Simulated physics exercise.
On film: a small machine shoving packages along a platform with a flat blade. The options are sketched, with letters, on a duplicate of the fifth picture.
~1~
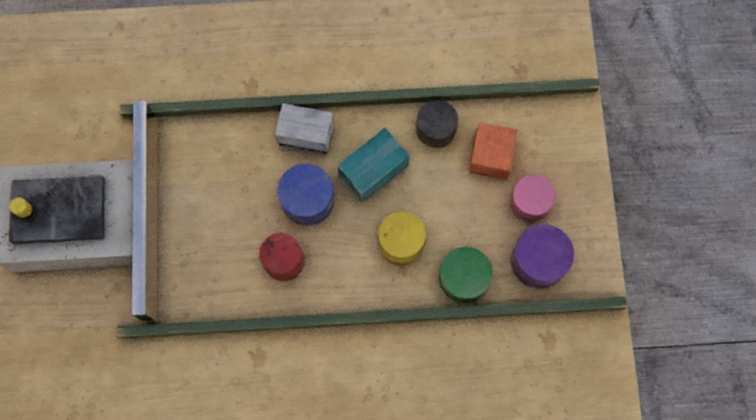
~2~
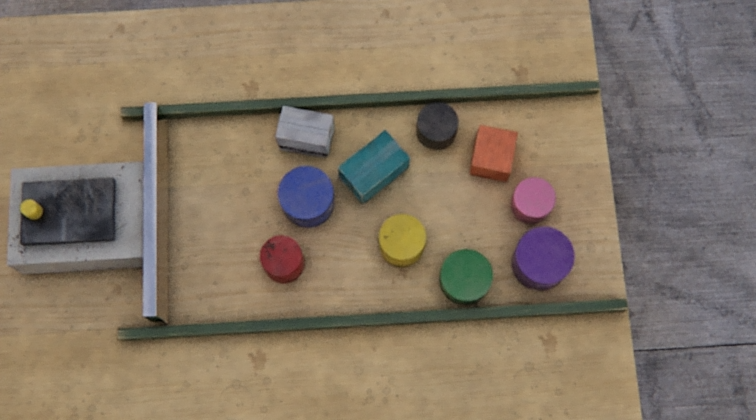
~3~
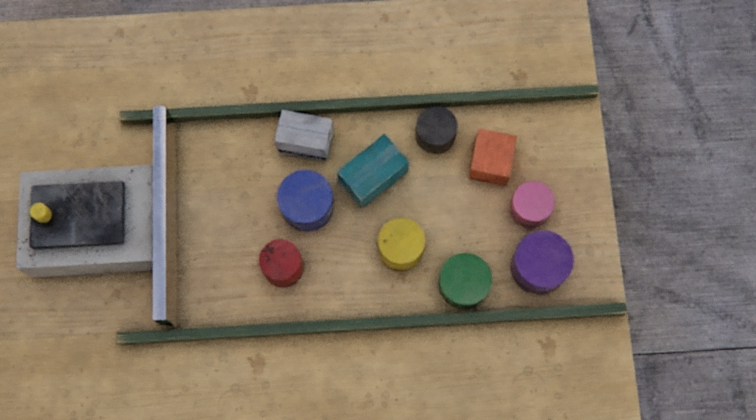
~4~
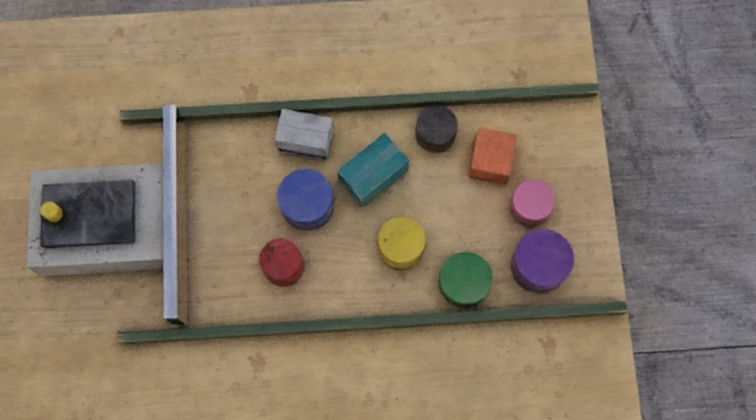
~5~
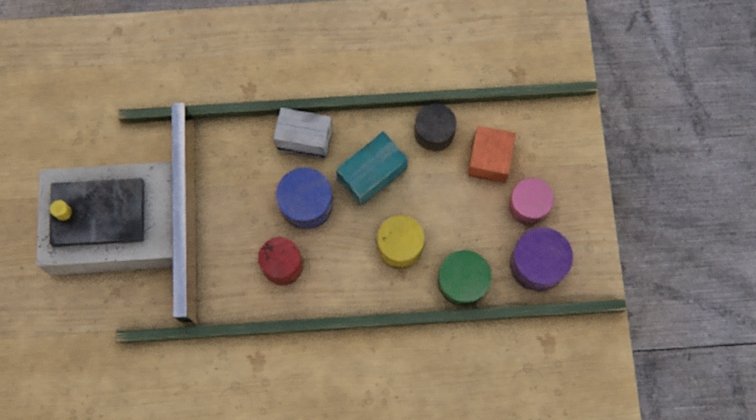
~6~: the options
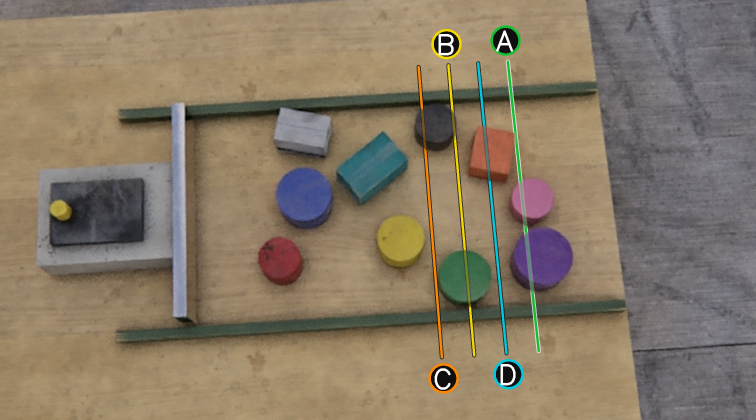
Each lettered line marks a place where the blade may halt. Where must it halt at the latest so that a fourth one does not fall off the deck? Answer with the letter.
A.
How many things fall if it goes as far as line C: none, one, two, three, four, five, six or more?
The count is none.
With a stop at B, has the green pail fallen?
No.
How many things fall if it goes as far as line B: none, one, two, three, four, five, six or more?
By then, none.
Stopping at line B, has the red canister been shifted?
Yes.
On the marked copy, A at (523, 200); B at (461, 204); C at (430, 206); D at (492, 202).
With A. Early on, robot (228, 204); white box (333, 128); red canister (335, 258).
Further on, robot (353, 196); purple pail (570, 260); orange crate (538, 158).
At the end, robot (450, 190); orange crate over the edge; purple pail over the edge; three fallen.
As for the rest, B is within the limit but short; C is within the limit but short; D is within the limit but short.
